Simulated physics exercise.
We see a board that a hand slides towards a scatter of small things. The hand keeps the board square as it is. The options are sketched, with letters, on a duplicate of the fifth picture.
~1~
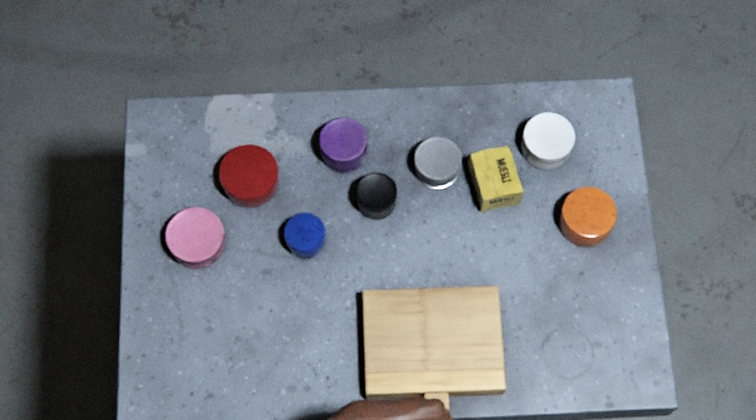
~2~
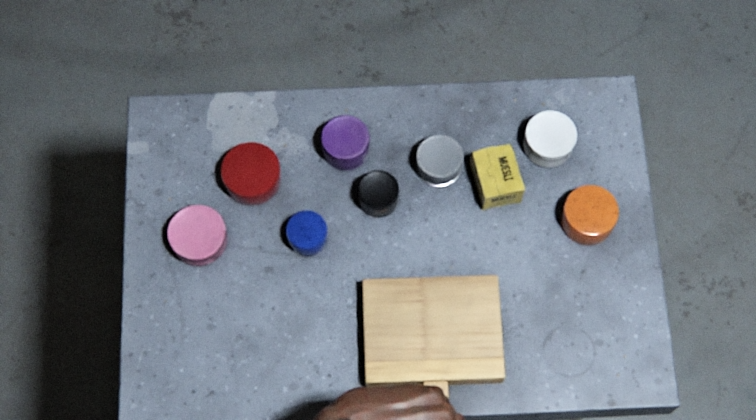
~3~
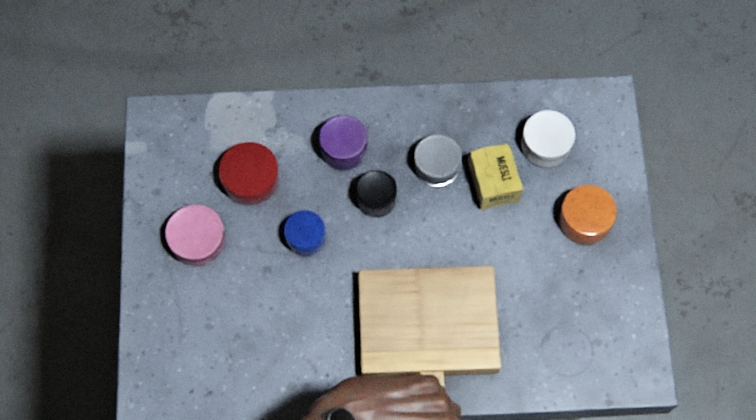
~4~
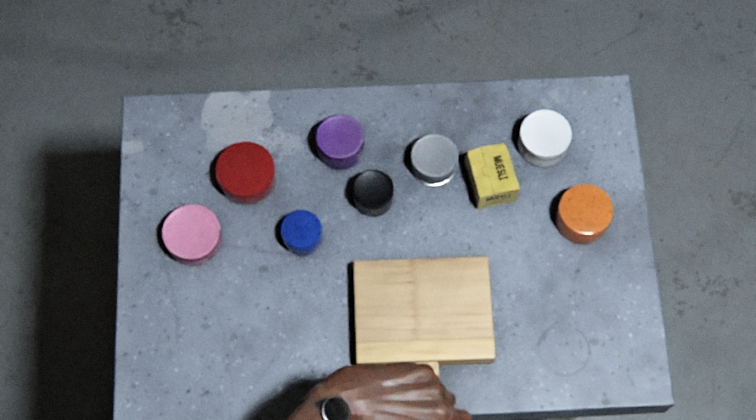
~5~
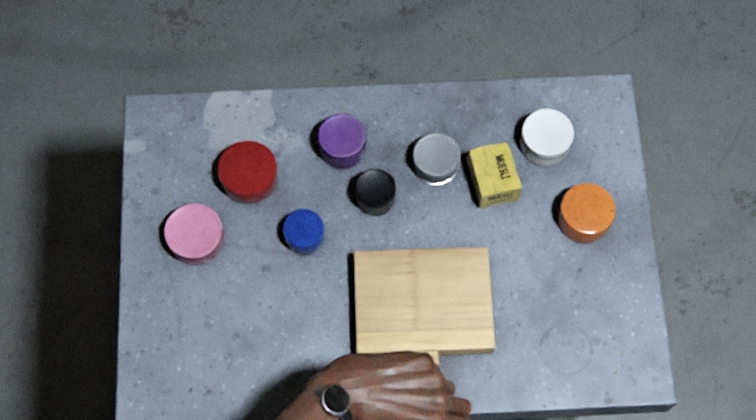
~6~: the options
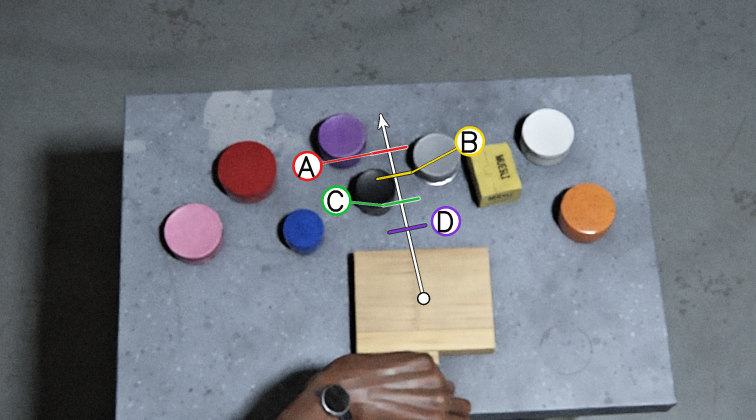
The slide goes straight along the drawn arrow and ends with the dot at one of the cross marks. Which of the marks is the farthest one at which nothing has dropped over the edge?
It should halt at A.
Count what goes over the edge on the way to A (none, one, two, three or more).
By then, none.
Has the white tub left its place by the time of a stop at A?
No.
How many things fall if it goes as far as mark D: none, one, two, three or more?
By then, none.
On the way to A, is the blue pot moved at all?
By then, no.
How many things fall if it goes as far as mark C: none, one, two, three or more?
The count is none.
On the copy, A at (389, 150); B at (395, 176); C at (401, 202); D at (407, 229); the arrow from (424, 299) to (381, 115); the white dot at (424, 299).
On A. First, board (410, 246); black jar (374, 178); orange pot (586, 214).
Then, board (397, 192); purple tub (333, 123); grey tin (432, 122).
Finally, board (389, 155); purple tub (330, 88); grey tin (428, 87); nothing has fallen.
By contrast, B is safe but short; C is safe but short; D is safe but short.
